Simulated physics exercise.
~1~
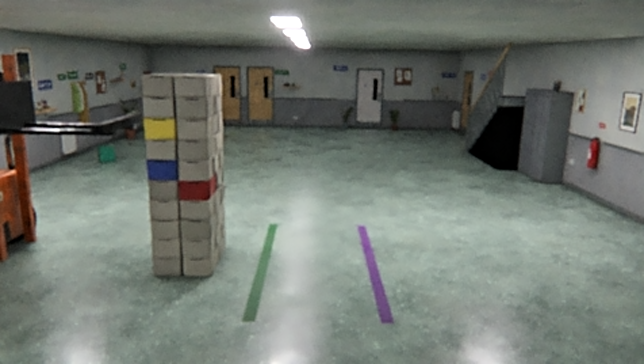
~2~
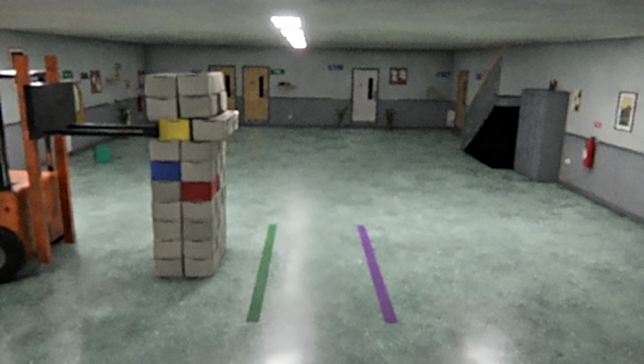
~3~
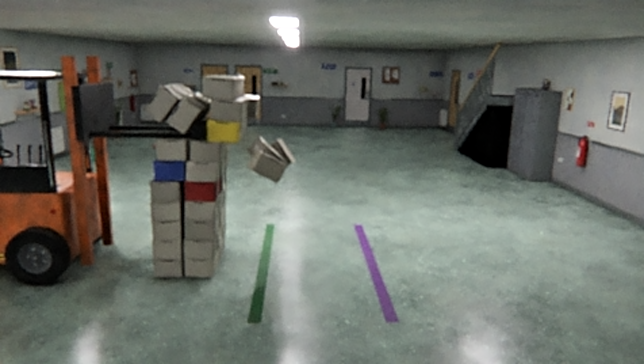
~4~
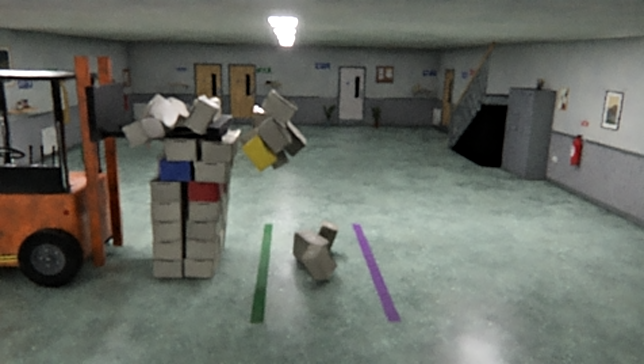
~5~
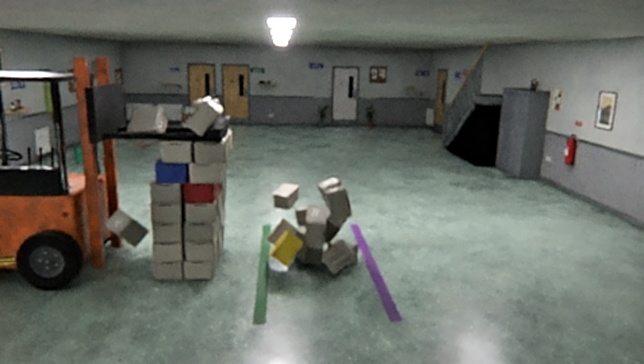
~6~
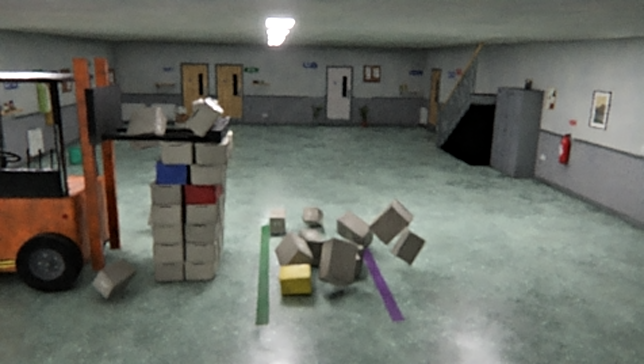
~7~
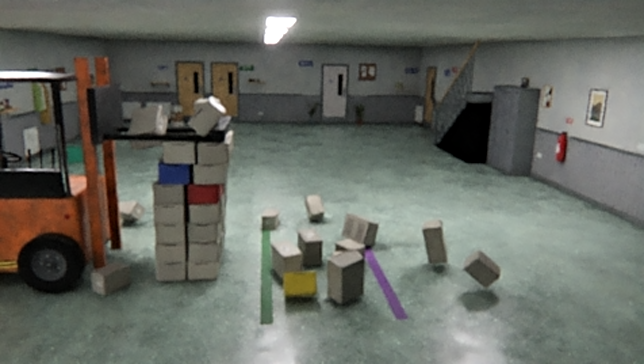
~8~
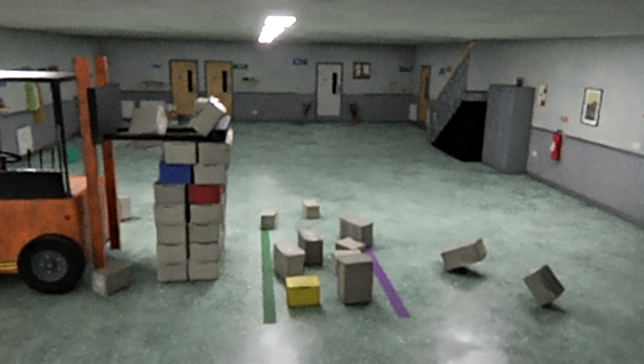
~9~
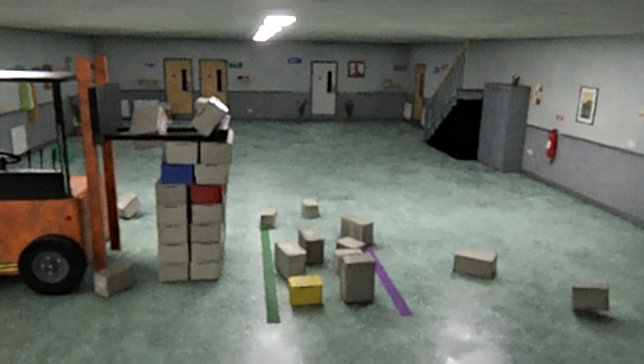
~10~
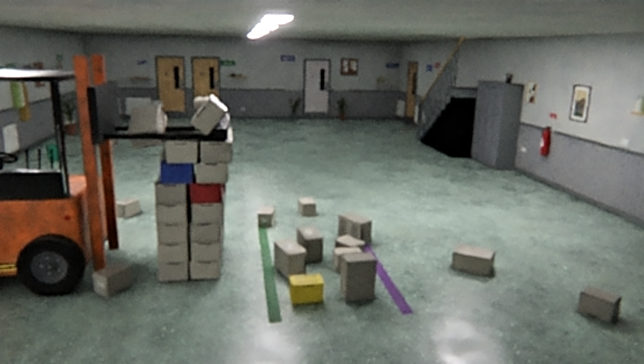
An orange forklift enters from the left of a large grey hall, seen from the front as the view drifts slightly sideways, pushing a dark beam towards a tall stack of pale boxes. The stack includes a yellow, a blue and a red box, with a green line and a purple line on the floor to its right. The beam shoves the upper boxes rightward, and they topple and tumble down, the yellow one among them. The forklift stops while a few fall back on its side. Finally the yellow box rests between the lines, others lie scattered to the right, and the lower stack still stands, blue and red boxes in place, beneath the beam and some tilted boxes.
